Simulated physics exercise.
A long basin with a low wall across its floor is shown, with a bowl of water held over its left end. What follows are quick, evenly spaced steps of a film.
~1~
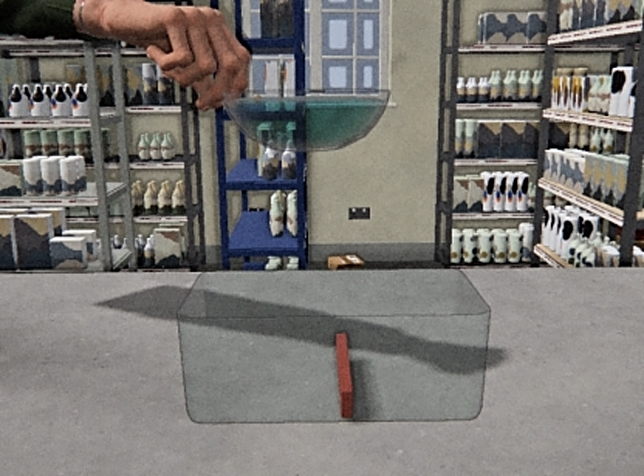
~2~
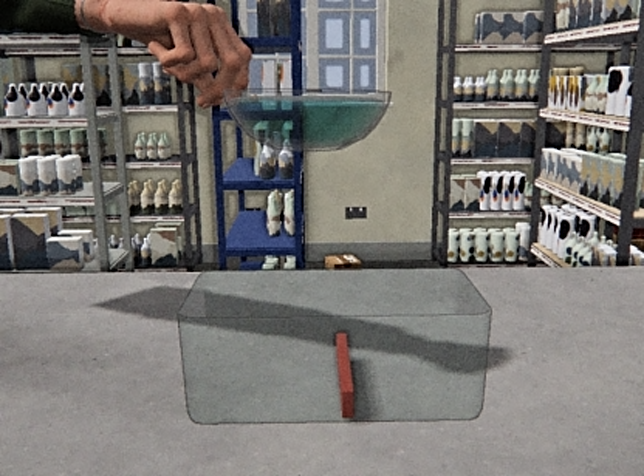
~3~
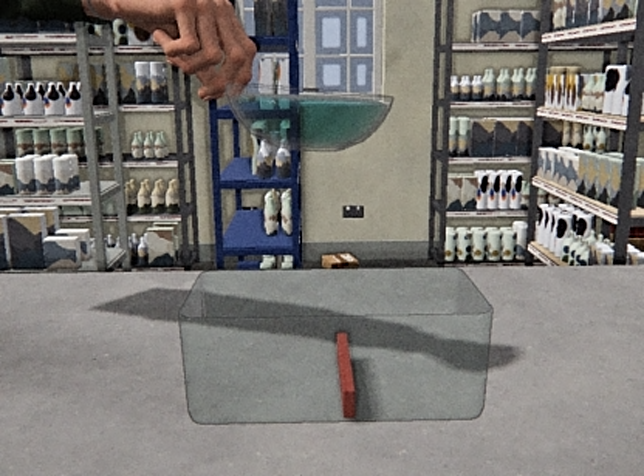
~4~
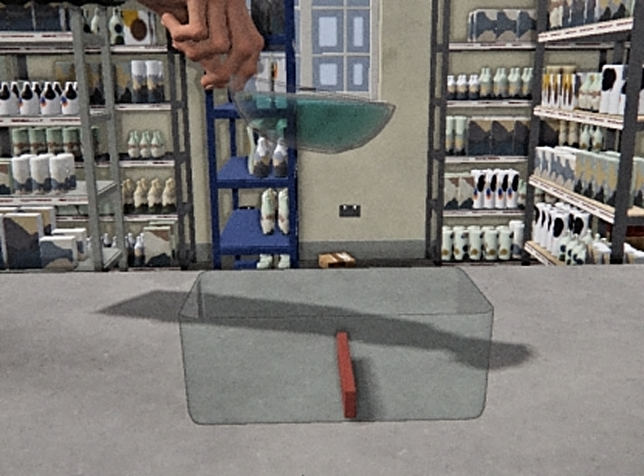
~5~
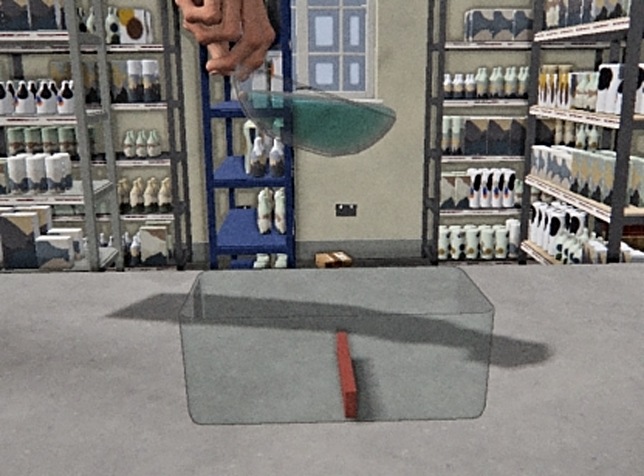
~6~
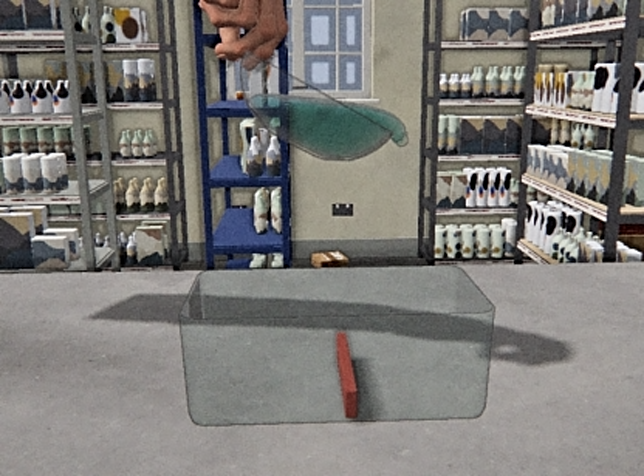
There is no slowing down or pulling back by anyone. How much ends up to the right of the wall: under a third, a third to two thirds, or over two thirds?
A third to two thirds.
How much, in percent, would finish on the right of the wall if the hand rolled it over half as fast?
Some 55 per cent.
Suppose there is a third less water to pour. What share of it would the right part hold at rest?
Close to 65 per cent, more or less.
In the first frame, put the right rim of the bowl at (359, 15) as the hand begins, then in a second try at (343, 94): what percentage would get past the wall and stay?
It works out to around 60 % and then around 70 %.
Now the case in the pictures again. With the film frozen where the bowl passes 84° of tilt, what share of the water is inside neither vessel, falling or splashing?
It comes to around 45 per cent.
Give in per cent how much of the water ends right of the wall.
Close to 55 percent.
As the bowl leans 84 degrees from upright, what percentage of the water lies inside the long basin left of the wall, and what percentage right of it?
Reading: Left some 0 %, right some 50 %.
A moment on, the bowl is tipped on its side and 6 per cent is still to pour, 0 is left of the wall and 50 right of it.
Next, the bowl is tipped on its side and 0 per cent is still to pour, 26 is left of the wall and 59 right of it.
Then the bowl is tipped on its side and 0 per cent is still to pour, 34 is left of the wall and 55 right of it.
Later the bowl is tipped on its side and 0 per cent is still to pour, 34 is left of the wall and 55 right of it.
In the end 34 per cent lies left of the wall, 55 right of it and 10 outside.
